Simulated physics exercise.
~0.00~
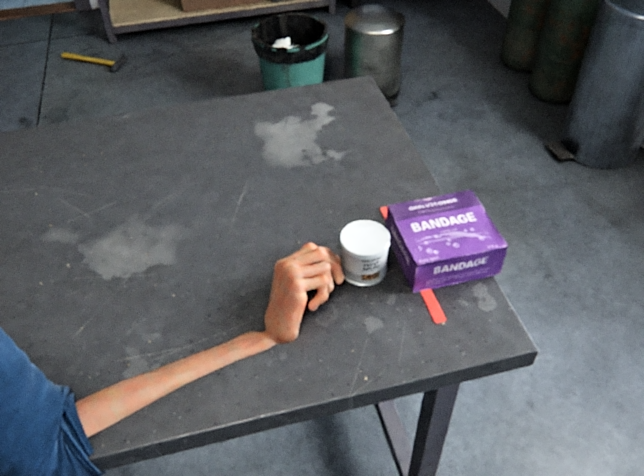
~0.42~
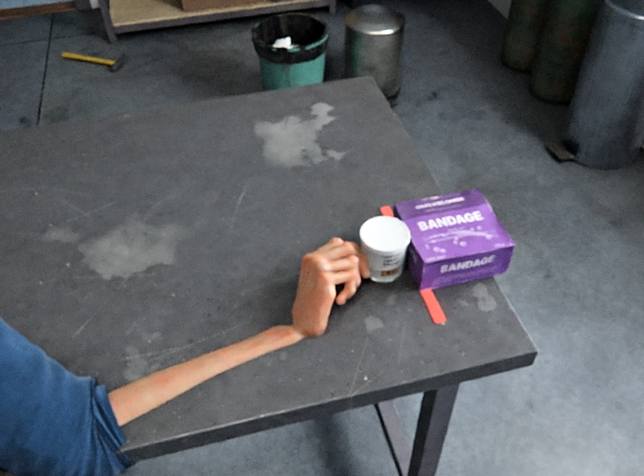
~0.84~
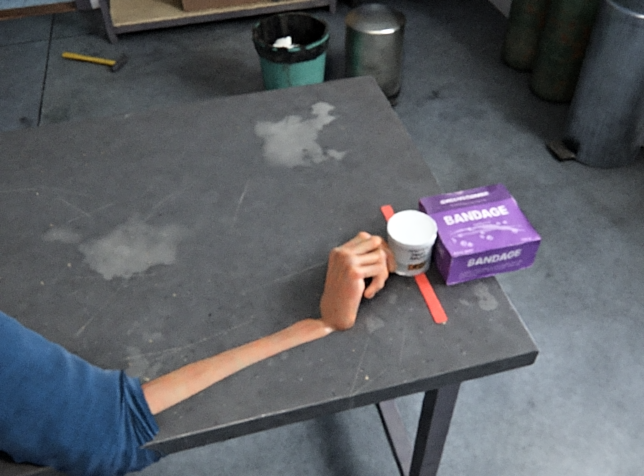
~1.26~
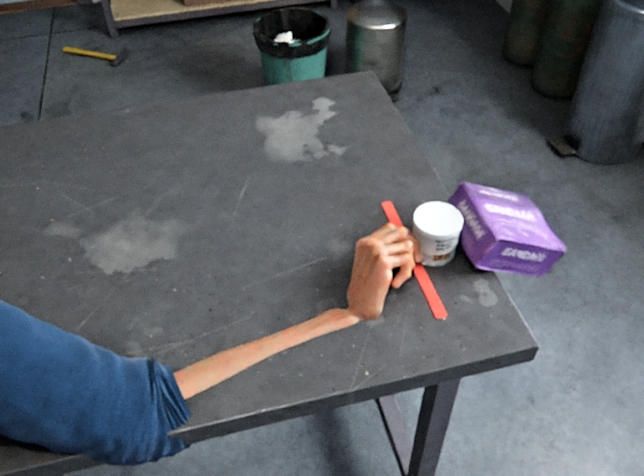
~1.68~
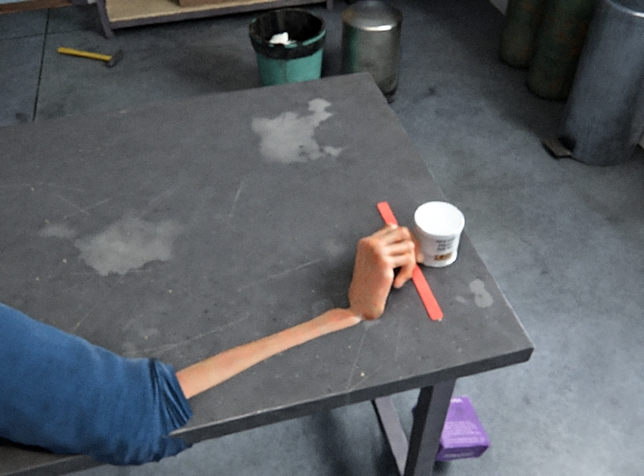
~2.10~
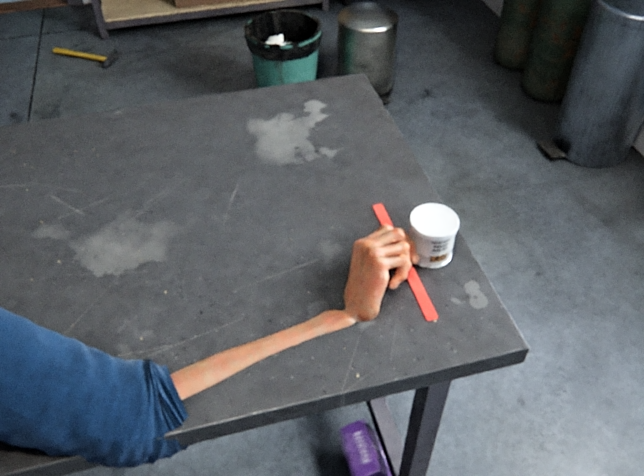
A hand pushing a white tin and purple bandage box rightward across a table until the box tips off and drops floorward.
